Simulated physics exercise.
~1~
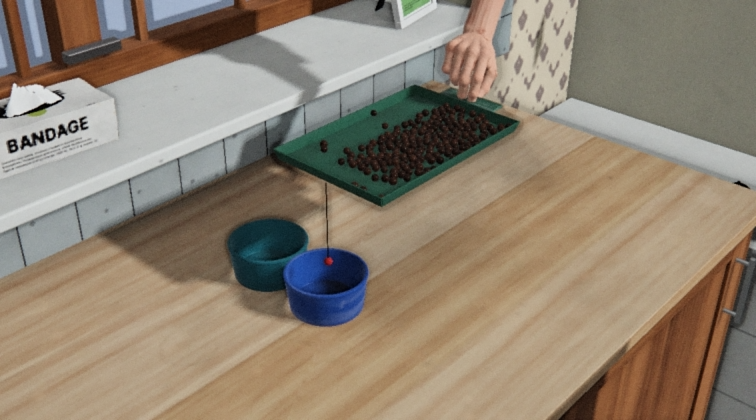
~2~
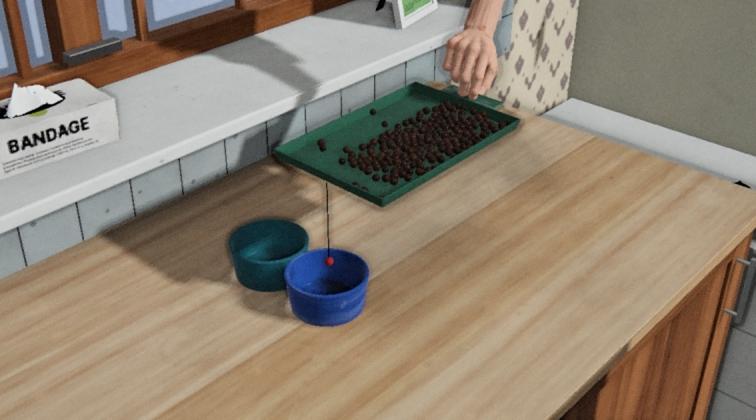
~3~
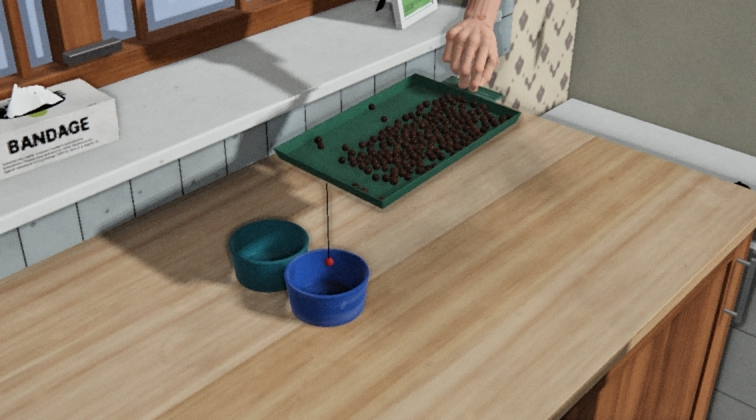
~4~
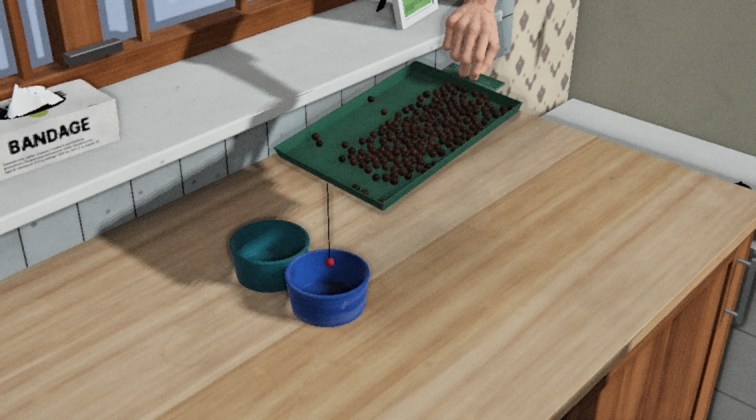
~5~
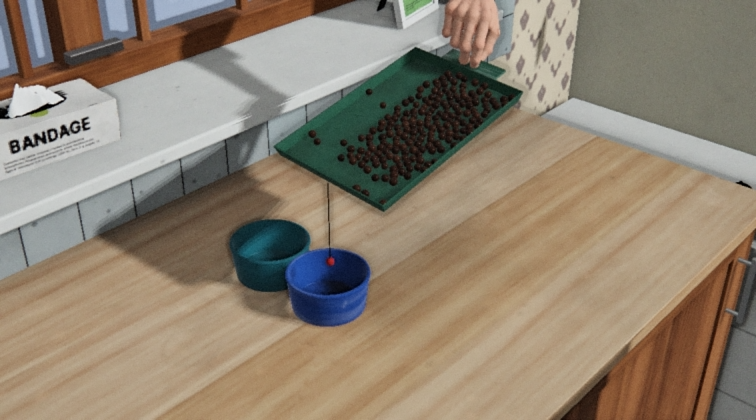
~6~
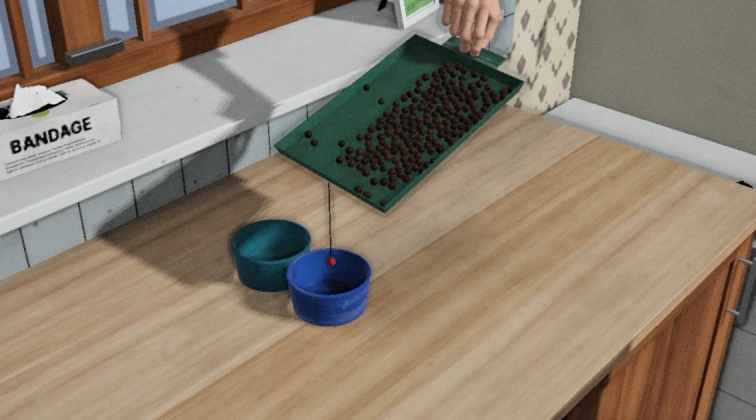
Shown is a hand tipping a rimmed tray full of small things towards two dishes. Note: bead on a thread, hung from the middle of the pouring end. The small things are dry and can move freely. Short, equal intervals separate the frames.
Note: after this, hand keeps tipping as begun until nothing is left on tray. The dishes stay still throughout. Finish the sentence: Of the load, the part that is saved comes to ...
Less than half of it.
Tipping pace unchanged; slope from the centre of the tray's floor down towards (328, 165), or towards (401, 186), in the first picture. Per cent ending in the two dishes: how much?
50 % and 0 %.
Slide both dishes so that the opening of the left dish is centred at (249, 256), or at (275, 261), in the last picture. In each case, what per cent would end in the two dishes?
First position: Some 20 %; second position: Some 50 %.
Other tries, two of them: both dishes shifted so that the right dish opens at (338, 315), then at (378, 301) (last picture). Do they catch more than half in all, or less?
Taking the places in turn, it's past half and then past half.
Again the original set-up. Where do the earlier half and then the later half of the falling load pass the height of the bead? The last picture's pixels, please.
The opening part goes through (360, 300); what follows goes through (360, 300).
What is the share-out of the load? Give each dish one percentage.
Roughly 0 in a hundred end in the left dish and roughly 10 in a hundred in the right dish.
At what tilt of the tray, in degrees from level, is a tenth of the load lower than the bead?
Roughly 55°.
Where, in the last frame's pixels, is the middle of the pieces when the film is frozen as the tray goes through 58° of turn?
Centre estimate: (366, 196).
Shortly afterwards, tray tipped steeply; near two thirds on the tray; a little outside both; near a quarter in the air.
Next, tray tipped right over; only a few on the tray; a little in the right dish; the bulk outside both; a little in the air.
Some moments later, tray tipped past a quarter turn; a little in the right dish; all but a few outside both.
In the end, tray tipped past a quarter turn; a little in the right dish; none at all in the left dish; all but a few outside both.
